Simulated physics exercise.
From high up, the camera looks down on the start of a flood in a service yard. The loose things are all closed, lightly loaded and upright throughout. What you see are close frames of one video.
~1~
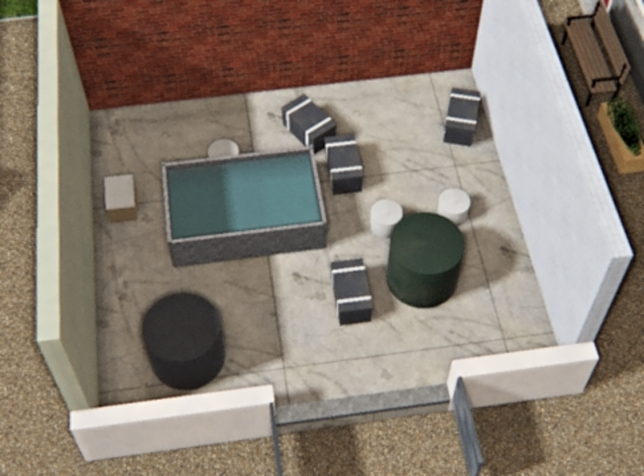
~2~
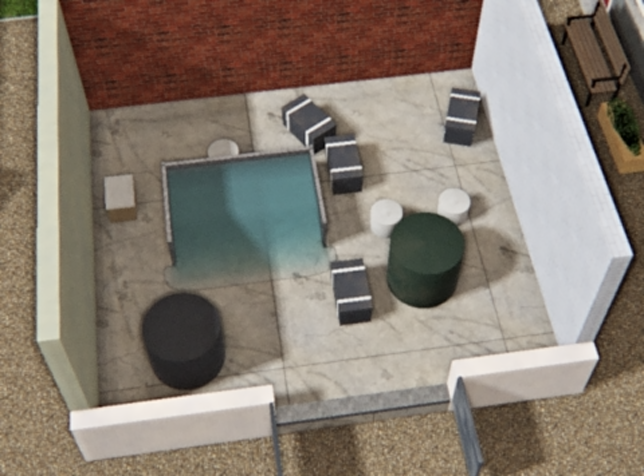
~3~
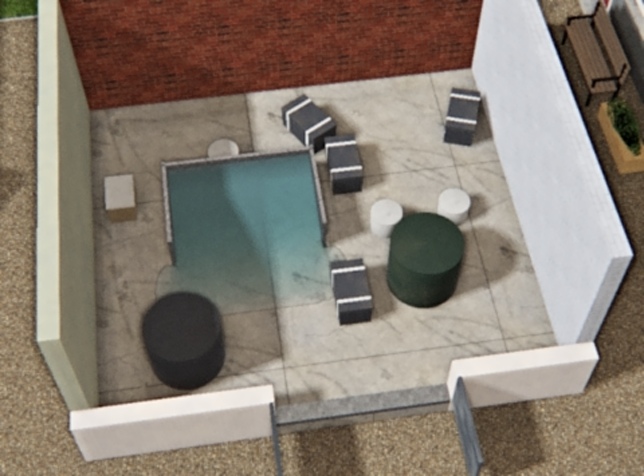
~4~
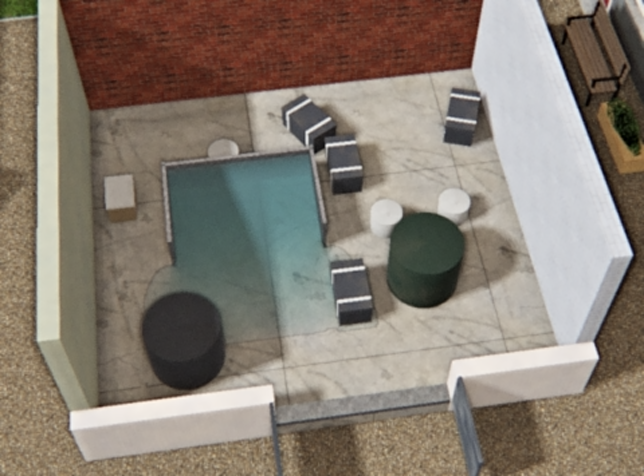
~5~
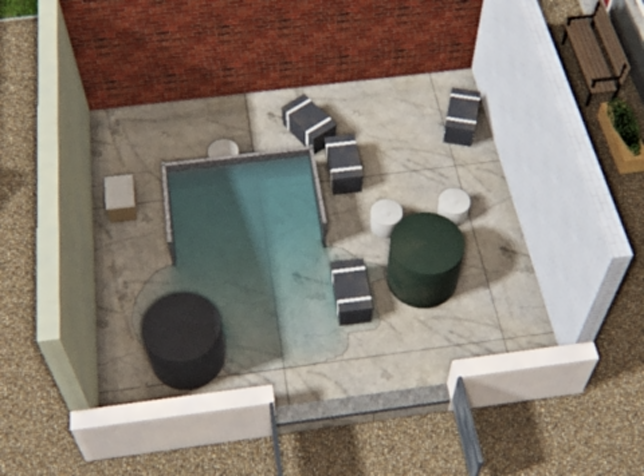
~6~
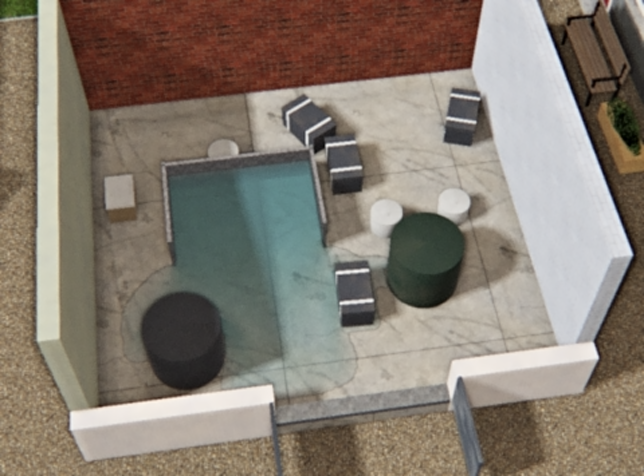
In a walled service yard seen from above, the near side of a raised water tank disappears and water spreads across the pale floor around a dark drum, reaching a strapped dark box, which shifts very slightly right.
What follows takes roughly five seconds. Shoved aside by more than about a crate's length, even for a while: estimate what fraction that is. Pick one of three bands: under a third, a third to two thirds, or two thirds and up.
Under a third.
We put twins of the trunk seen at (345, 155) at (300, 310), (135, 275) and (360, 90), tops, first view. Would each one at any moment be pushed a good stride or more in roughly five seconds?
In that order: Moved that far, shifted that much, under that.
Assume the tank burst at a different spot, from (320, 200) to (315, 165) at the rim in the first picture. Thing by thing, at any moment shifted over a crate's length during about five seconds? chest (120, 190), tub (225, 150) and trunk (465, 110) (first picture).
Working through them in order, the first not displaced that far, the second not displaced that far and the last gets shoved clear.
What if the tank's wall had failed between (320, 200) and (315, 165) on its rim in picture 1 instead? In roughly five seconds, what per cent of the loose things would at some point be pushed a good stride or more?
About 50 %.
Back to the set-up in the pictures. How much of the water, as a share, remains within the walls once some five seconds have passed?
Estimate: About 54 %.
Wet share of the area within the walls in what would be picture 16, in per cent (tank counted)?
40 per cent, roughly.
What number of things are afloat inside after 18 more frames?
The count comes to 0.
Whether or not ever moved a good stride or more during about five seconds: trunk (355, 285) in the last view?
Goes that far.
A moment on, 0 of 8 are well off their spots; 0 afloat.
Next, 1 of 8 are well off their spots; 0 afloat.
Later, 1 of 8 are well off their spots; 0 afloat.
In the end, 1 of 8 are well off their spots, and 1 have been at some point; 0 afloat.
